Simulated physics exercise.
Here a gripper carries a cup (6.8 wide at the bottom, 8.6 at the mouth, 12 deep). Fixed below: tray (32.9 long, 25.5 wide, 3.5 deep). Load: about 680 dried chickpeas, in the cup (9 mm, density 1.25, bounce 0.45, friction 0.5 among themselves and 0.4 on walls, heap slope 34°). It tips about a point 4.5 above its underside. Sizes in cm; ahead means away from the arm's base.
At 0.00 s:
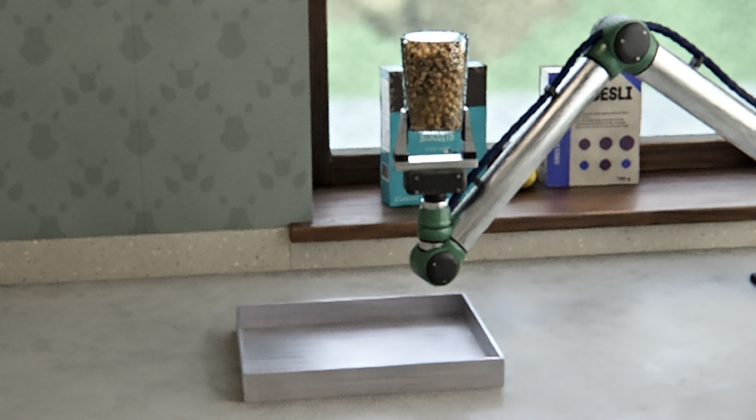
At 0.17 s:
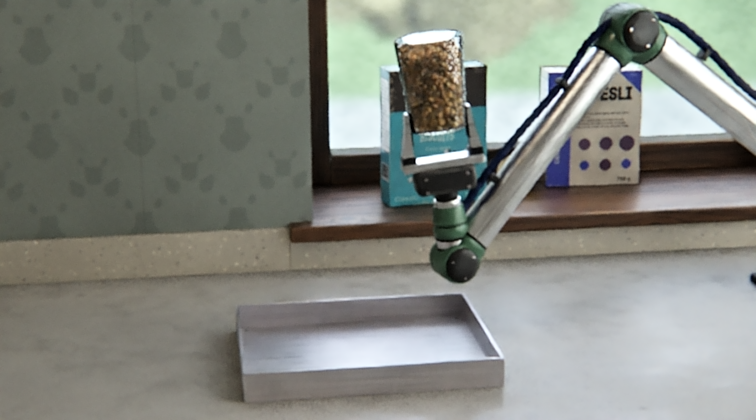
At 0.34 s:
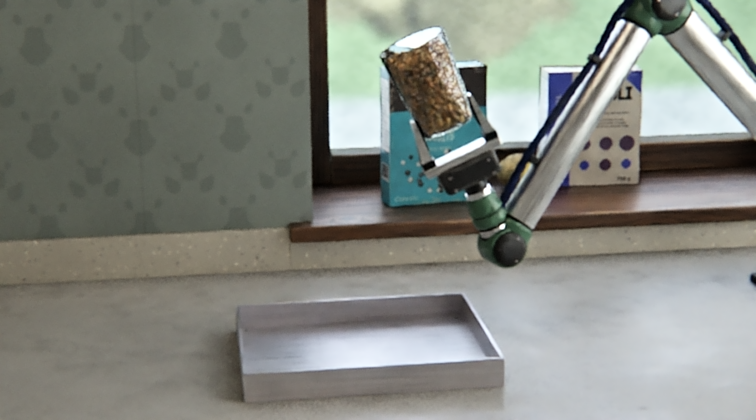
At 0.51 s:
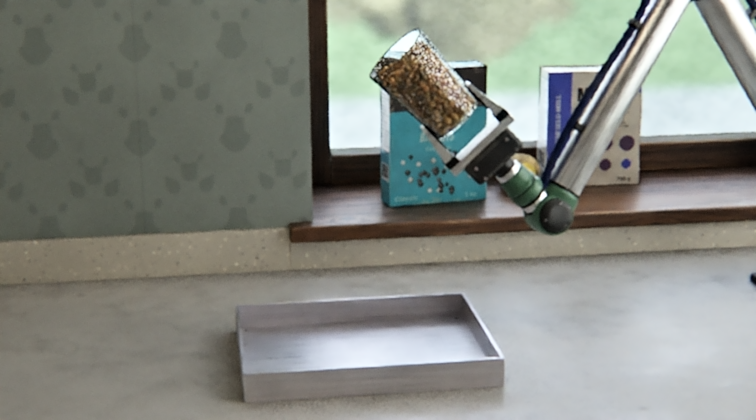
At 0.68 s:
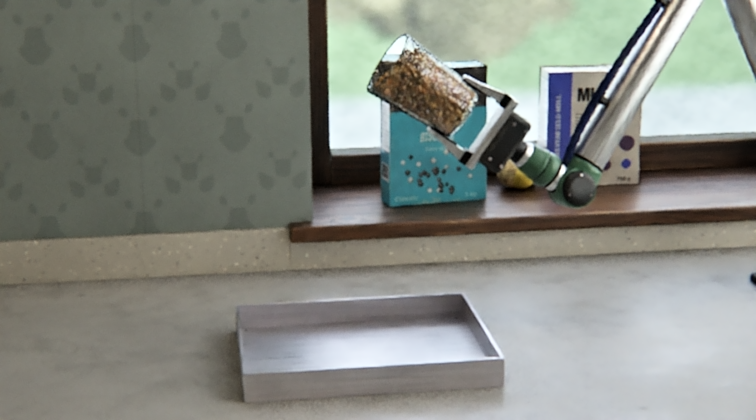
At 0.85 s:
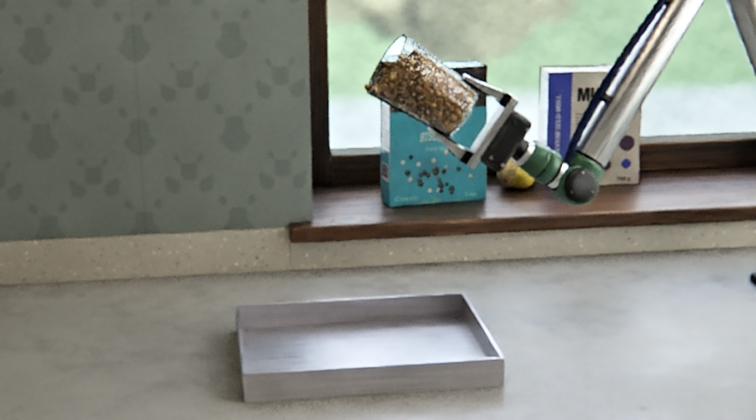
On a grey countertop by a window, a robotic arm tilting a clear cup of dried chickpeas leftward above an empty tray.
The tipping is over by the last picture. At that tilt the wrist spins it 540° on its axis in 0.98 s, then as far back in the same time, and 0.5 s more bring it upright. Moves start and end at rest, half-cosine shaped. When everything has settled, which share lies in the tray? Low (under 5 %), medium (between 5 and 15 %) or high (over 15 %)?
A low share, under 5 %, ends in the tray.
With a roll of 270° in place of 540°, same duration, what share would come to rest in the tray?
In that case some 0 per cent.
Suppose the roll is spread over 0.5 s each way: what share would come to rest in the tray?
Then about 5 per cent.
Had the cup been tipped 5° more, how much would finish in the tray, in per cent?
It would be near 5 per cent.
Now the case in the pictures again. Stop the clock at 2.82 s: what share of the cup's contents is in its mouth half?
Some 50 per cent.
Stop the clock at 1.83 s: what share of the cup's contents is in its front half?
Some 50 per cent.
After 1.83 s, tipped 56°, highest piece 42 above the table; 677 in the cup, 1 in the tray, 1 in flight or on a rim.
After 2.82 s, tipped 56°, highest piece 42 above the table; 670 in the cup, 8 in the tray, 1 in flight or on a rim.
After 3.51 s, upright, highest piece 44 above the table; 669 in the cup, 9 in the tray, 1 on the table or floor.
After 4.21 s, upright, highest piece 44 above the table; 669 in the cup, 9 in the tray, 1 on the table or floor.
In the end, 669 in the cup, 9 in the tray, 1 on the table or floor. That is 1 % in the tray.
